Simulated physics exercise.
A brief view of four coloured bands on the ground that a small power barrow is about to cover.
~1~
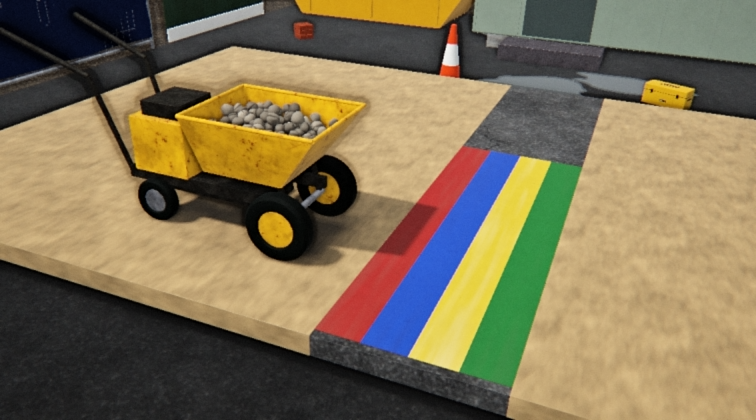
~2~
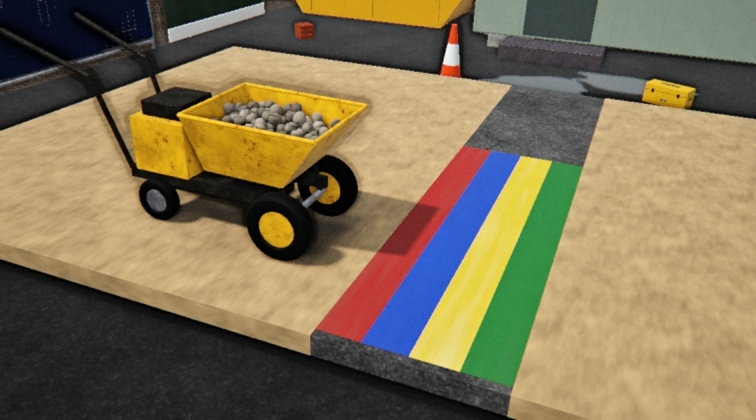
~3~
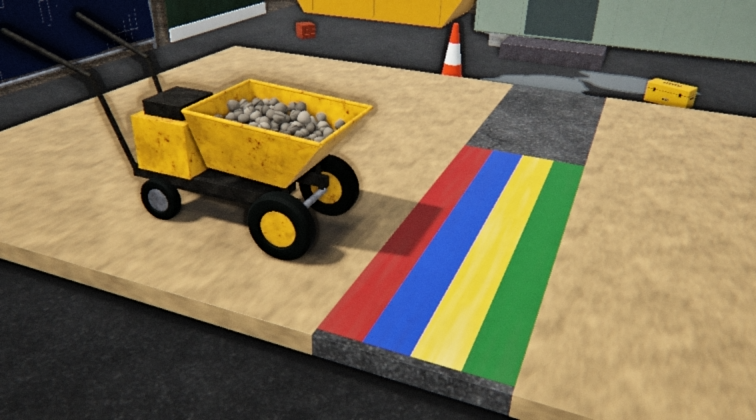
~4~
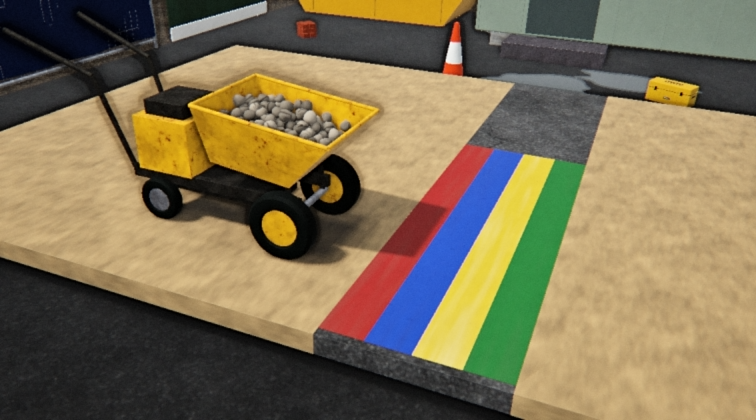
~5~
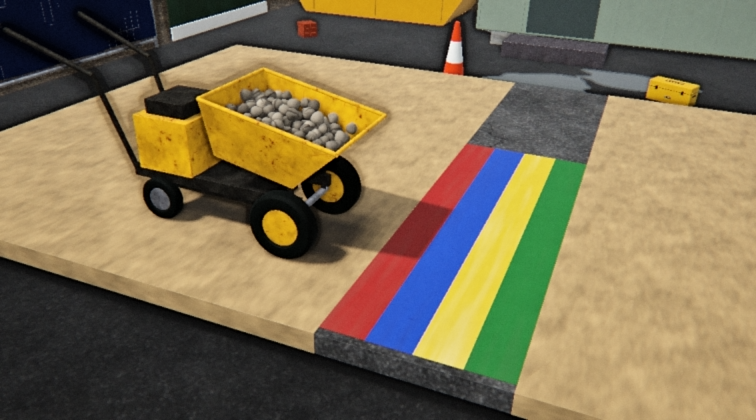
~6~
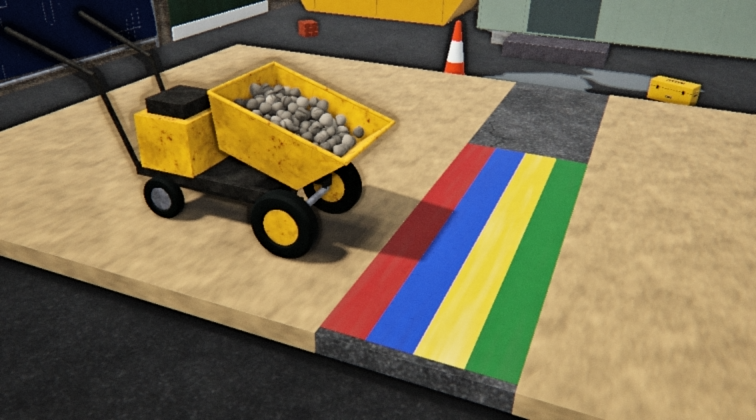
The yellow skip of a small power barrow, loaded with grey pebbles, sat level at first, then tilted forward steadily, its lip dipping toward the red, blue, yellow and green strips on the ground.
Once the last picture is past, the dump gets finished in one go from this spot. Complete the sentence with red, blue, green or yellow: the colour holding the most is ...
The colour holding the most is blue.
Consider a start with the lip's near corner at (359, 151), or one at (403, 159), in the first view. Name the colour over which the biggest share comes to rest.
So the first one goes to yellow and the second to green.
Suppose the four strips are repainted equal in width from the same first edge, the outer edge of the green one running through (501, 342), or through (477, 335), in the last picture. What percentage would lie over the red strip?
Near 10 and 10 in a hundred.
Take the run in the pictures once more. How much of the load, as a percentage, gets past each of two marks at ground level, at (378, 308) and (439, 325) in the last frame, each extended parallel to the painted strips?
Close to 70 per cent, then close to 20 per cent.
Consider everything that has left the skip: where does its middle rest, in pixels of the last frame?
Somewhere around (449, 260) in the final view.
Soon after the last picture, skip tipped steeply; all in the skip.
A little later, skip tipped right over; most in the skip; a small part over the red strip; a small part over the blue strip; a stray few falling.
Later still, skip tipped right over; about a quarter in the skip; a small part over the red strip; about a third over the blue strip; about a quarter over the yellow strip; a small part over the green strip; a stray few off the paint.
At rest, skip tipped right over; about a quarter in the skip; a small part over the red strip; about a third over the blue strip; about a quarter over the yellow strip; a small part over the green strip; a stray few off the paint.
